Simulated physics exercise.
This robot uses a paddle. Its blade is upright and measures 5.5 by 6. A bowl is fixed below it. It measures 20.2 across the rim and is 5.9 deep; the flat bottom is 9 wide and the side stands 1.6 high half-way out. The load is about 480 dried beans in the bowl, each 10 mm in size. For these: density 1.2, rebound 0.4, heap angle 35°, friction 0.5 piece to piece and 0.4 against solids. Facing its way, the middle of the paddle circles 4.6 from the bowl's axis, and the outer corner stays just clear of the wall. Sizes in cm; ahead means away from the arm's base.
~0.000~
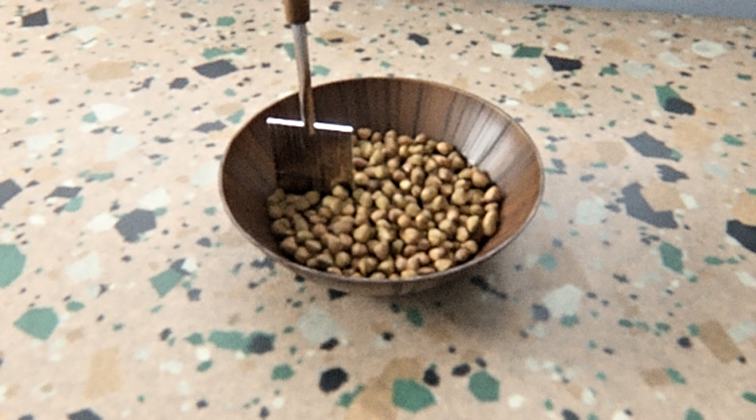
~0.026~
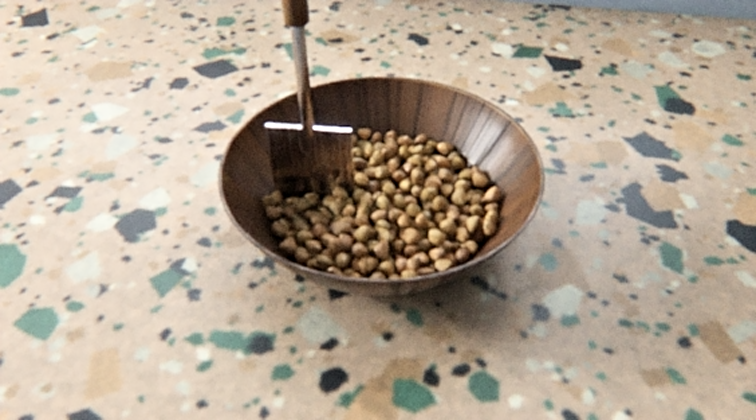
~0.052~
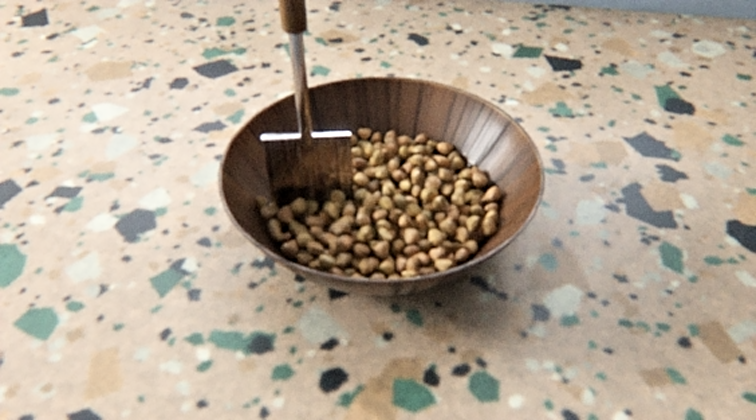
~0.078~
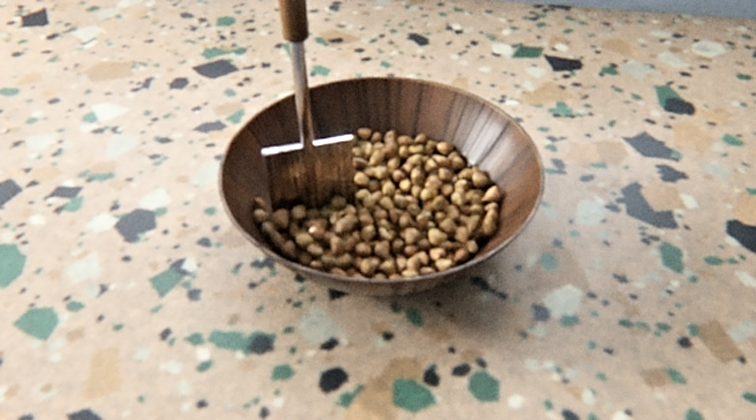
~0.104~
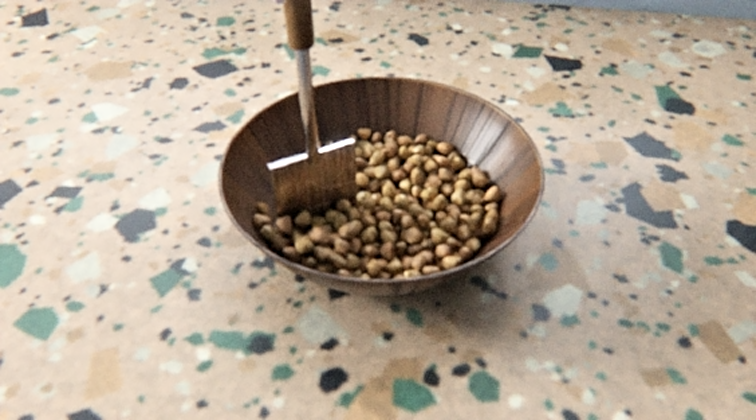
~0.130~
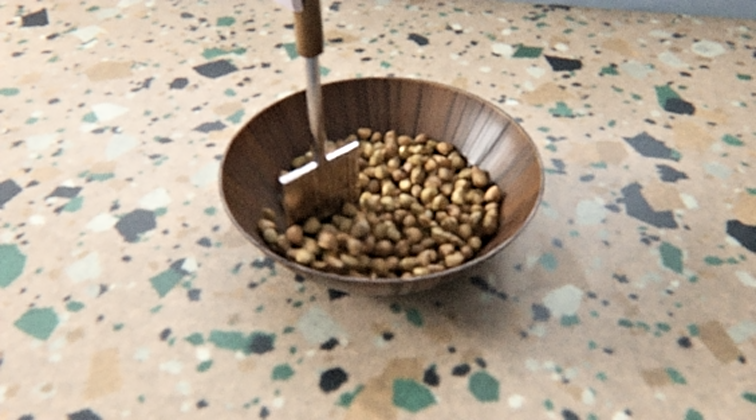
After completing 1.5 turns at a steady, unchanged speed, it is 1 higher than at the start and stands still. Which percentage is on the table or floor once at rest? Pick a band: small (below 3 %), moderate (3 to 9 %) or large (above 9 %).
Moderate, from 3 to 9 %.
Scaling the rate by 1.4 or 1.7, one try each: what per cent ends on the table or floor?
I'd expect about 20 per cent, then about 25 per cent.
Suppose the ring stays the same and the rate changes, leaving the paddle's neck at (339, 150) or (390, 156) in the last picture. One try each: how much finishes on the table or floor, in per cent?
Some 15 and 30 per cent respectively.
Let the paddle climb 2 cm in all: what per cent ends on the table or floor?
It comes to some 0 per cent.
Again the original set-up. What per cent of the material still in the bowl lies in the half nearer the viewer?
I'd put it at roughly 50 per cent.
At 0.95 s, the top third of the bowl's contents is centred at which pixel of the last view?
Estimated centre: (353, 248).
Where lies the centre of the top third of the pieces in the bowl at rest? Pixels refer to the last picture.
Centre, approx.: (436, 190).
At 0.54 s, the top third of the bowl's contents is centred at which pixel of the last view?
Around (400, 121).
By 0.54 s, 243° round, highest piece 7 above the table; 476 in the bowl, 4 on the table or floor, 4 in flight or on the tool.
By 0.95 s, 75° round, highest piece 7 above the table; 462 in the bowl, 21 on the table or floor, 1 in flight or on the tool.
By 1.35 s, 180° round, highest piece 5 above the table; 458 in the bowl, 25 on the table or floor, 1 in flight or on the tool.
By 2.05 s, 180° round, highest piece 5 above the table; 458 in the bowl, 26 on the table or floor.
Final count, 458 in the bowl, 26 on the table or floor. That is 5 % on the table or floor.
